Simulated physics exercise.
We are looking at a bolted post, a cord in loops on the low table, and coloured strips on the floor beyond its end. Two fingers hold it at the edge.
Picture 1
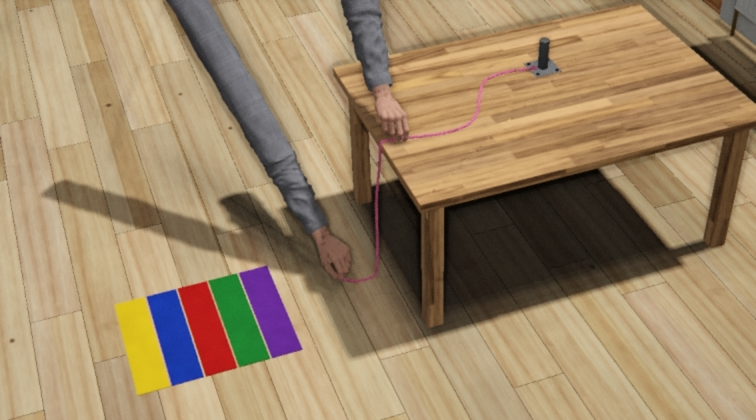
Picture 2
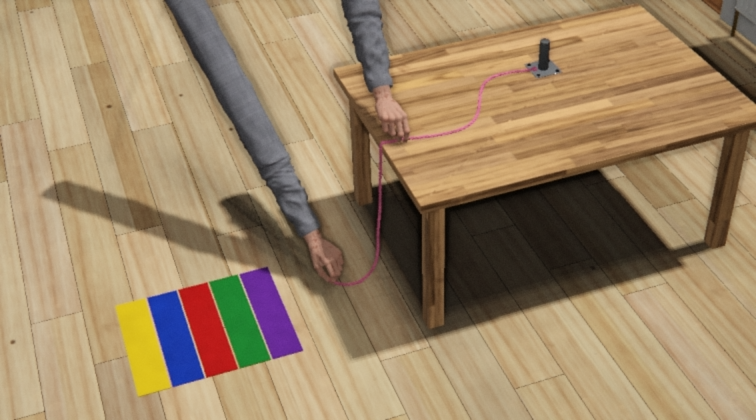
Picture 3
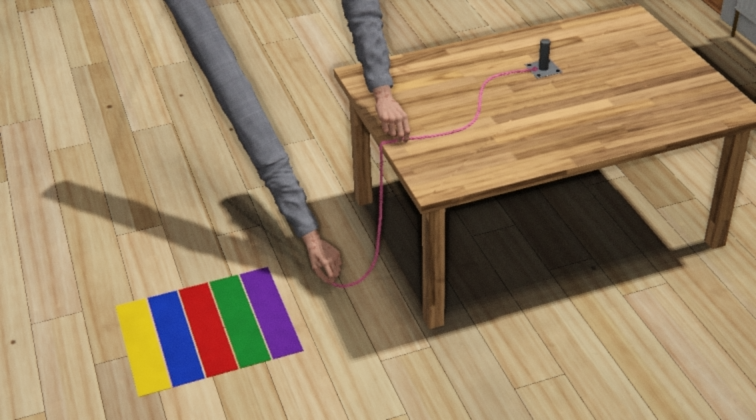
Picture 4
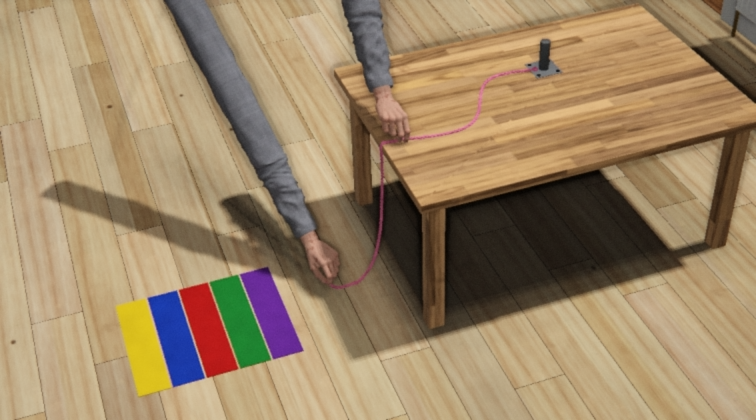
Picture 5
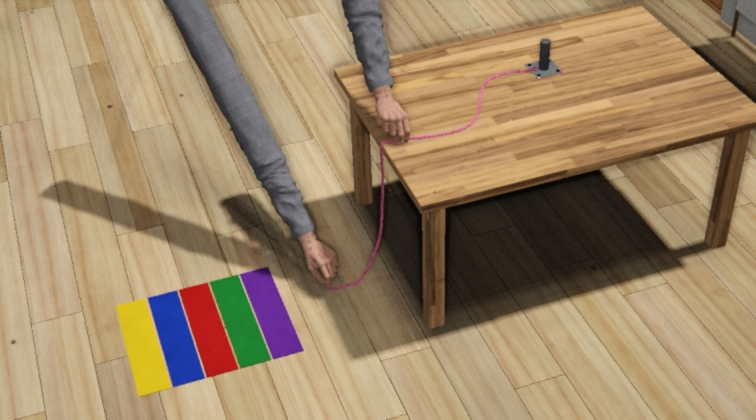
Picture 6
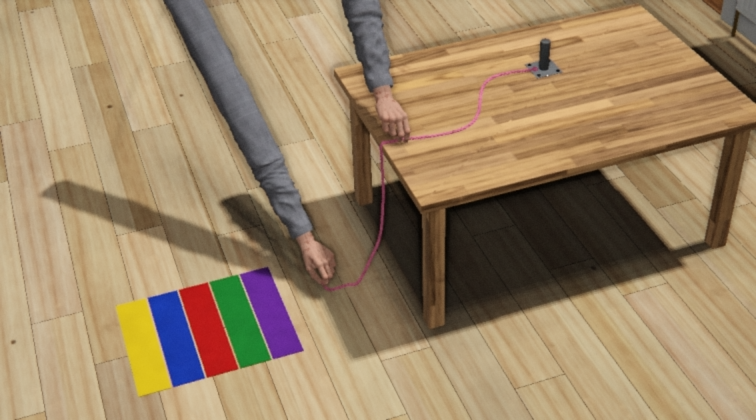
A hand holding the pink cord's end shifts slightly left beside the wooden table.
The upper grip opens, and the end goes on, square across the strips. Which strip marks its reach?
The end stops over the red strip.
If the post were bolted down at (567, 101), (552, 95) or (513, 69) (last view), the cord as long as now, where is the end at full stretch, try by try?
In that order: (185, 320), (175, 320) and (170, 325).
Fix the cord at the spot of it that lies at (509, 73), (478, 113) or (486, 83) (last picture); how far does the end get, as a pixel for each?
Try by try, around (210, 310), (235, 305) and (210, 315).
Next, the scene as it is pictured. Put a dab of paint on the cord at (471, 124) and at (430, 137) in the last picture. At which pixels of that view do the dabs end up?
The first at (434, 119), the second at (398, 136).
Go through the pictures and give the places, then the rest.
The first frame shows end (338, 278); purple (281, 338); green (249, 347); red (216, 355); blue (183, 365); yellow (149, 374).
The second frame shows end (330, 281); cord through (507, 73) (480, 104) (442, 135) (381, 155) (379, 212) (374, 266).
The third frame shows end (328, 282).
The fourth frame shows end (327, 282); cord through (507, 73) (480, 104) (443, 135) (381, 155) (381, 212) (370, 267).
The fifth frame shows end (325, 283).
The sixth frame shows end (323, 283); cord through (507, 73) (480, 104) (443, 135) (381, 154) (382, 212) (367, 267).
Soon after, end near (267, 298); over purple.
After that, end near (229, 308); over green.
At the stop, end near (206, 314); over red. It gets as far as the red strip.
